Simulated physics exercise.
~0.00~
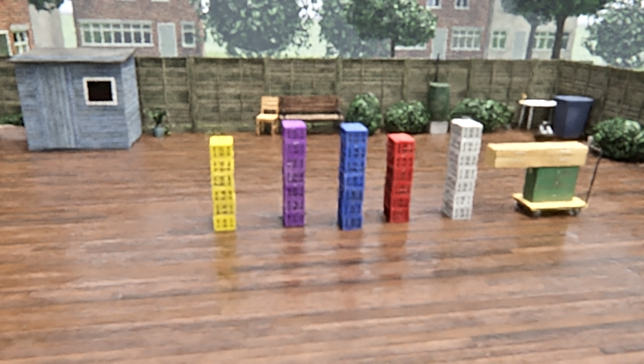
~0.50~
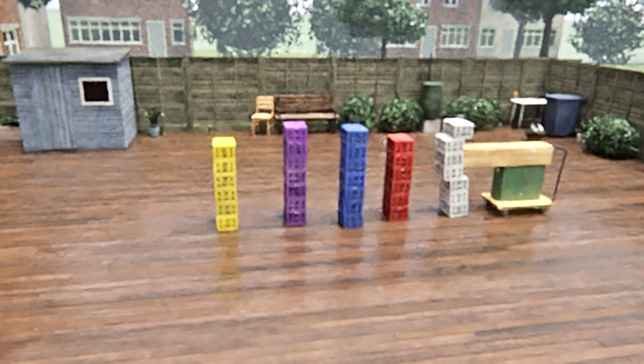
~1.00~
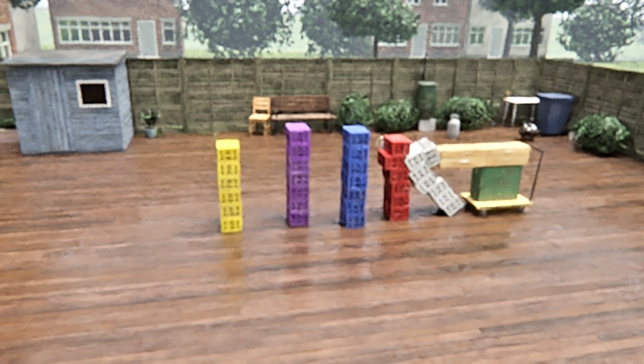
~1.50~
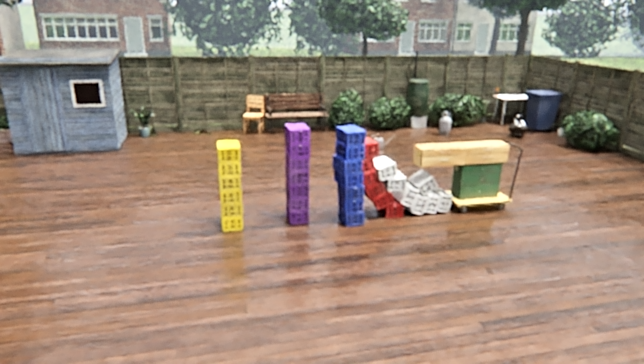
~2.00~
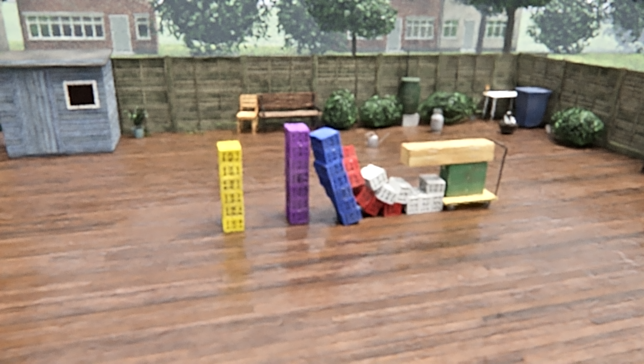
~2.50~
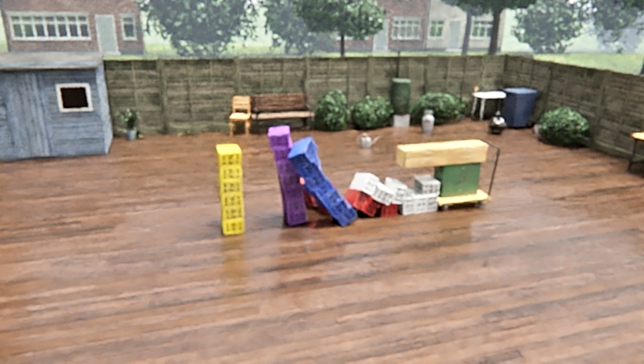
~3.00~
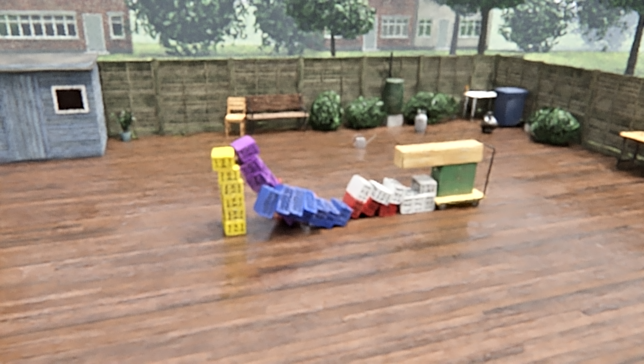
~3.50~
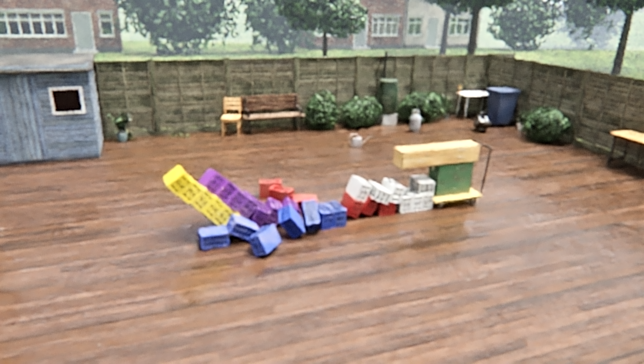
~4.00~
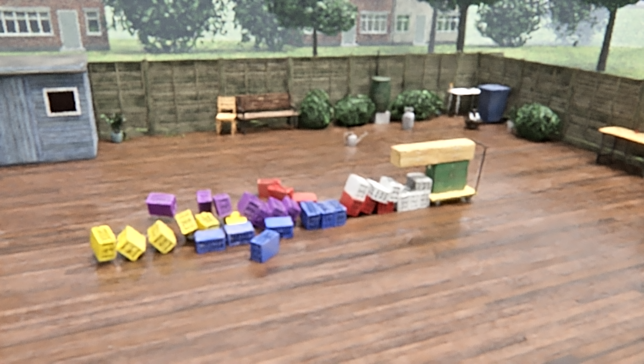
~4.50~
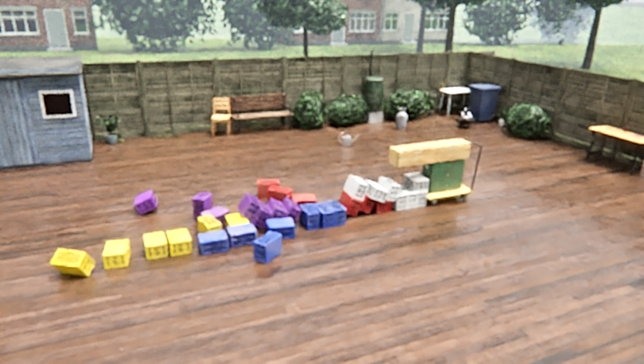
On a wet wooden deck bounded by a fence, with a blue-grey shed at left and brick houses behind, the view is from slightly above and drifts gently sideways. Five separate stacks of crates stand in a row, yellow, purple, blue, red and white from left to right. A trolley carrying a green block and a long pale-yellow case rolls leftward and strikes the white stack. The white crates buckle and knock into the red, which topple against the blue. The blue stack leans and collapses, pushing the purple over into the yellow, which falls last. Crates lie strewn leftward across the deck, with the trolley upright beside the white ones.
